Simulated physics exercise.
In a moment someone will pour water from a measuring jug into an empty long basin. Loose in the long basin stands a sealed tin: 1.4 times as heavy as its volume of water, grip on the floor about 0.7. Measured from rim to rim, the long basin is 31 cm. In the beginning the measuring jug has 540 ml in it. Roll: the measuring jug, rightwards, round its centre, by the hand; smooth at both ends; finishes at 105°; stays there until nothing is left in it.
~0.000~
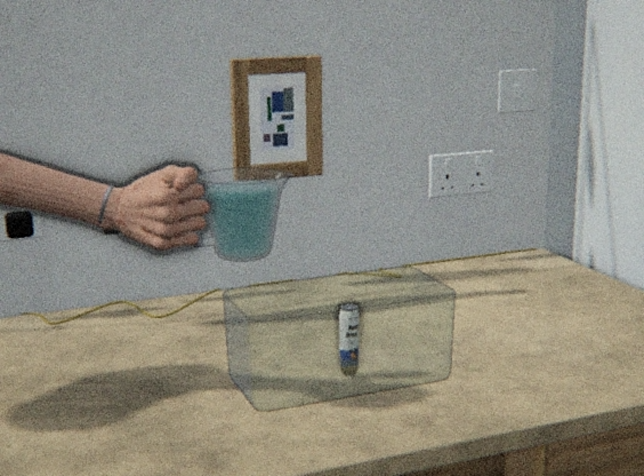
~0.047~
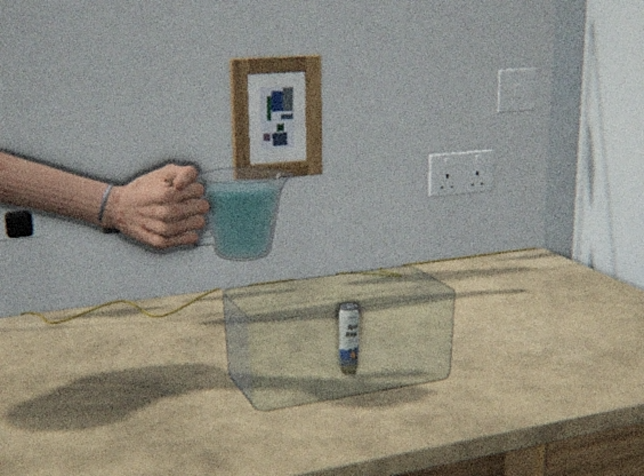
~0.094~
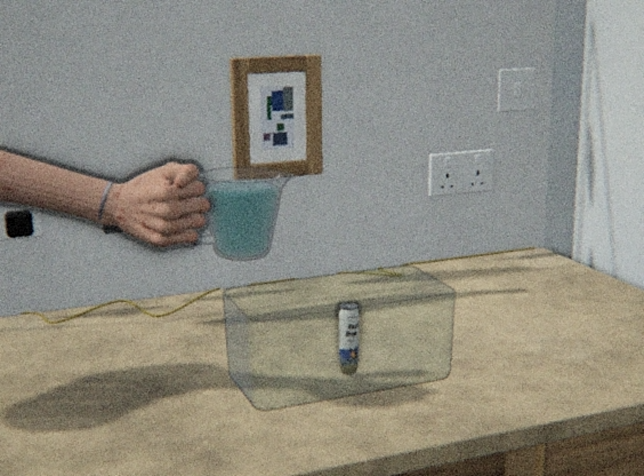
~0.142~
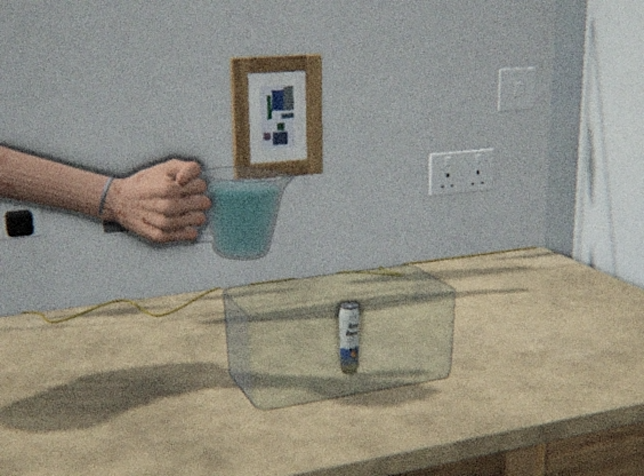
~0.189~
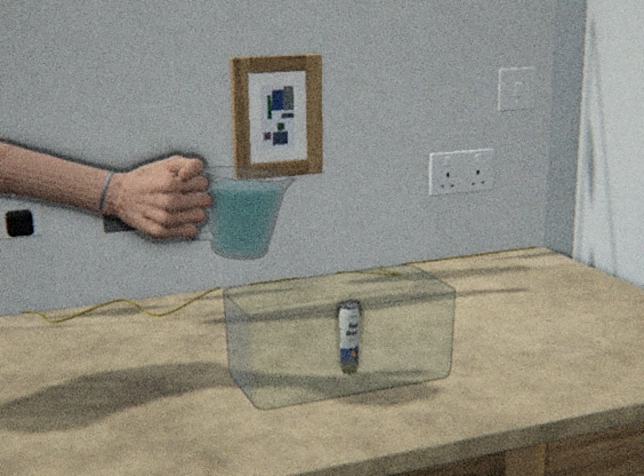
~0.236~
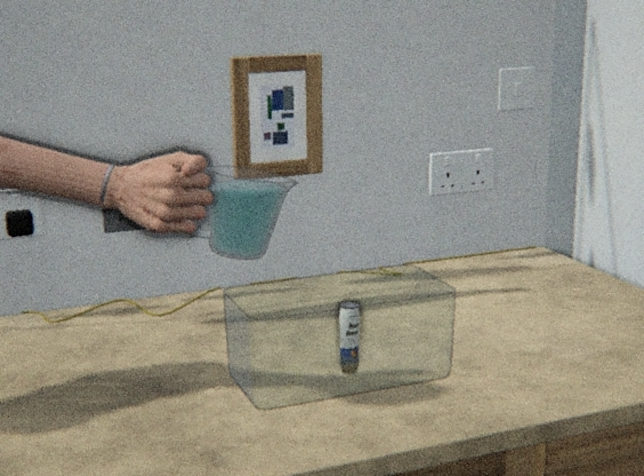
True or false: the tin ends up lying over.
True.
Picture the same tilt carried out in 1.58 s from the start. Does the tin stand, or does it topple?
In that case the tin overturns.
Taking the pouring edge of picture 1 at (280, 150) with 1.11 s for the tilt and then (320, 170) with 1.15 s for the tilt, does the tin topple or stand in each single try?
The tin overturns the first time and stays vertical the second time.
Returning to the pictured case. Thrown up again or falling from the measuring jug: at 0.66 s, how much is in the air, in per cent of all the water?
Roughly 20 %.
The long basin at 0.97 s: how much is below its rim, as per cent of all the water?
Around 70 parts in a hundred.
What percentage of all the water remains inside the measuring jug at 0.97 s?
Near 16 percent, more or less.
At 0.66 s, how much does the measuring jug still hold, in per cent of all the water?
About 72 percent.
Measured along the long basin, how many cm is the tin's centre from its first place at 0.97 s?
I'd put it at around 2 centimetres.
By 0.66 s the tilt is 65° and 71 per cent is still to pour; the tin stands where it began.
By 0.97 s the tilt is 99° and 15 per cent is still to pour; the tin stands 2 cm from where it began.
By 1.30 s the tilt is 105° and 0 per cent is still to pour; the tin lies on its side.
By 1.65 s the tilt is 105° and 0 per cent is still to pour; the tin lies on its side.
At rest the tin lies on its side.
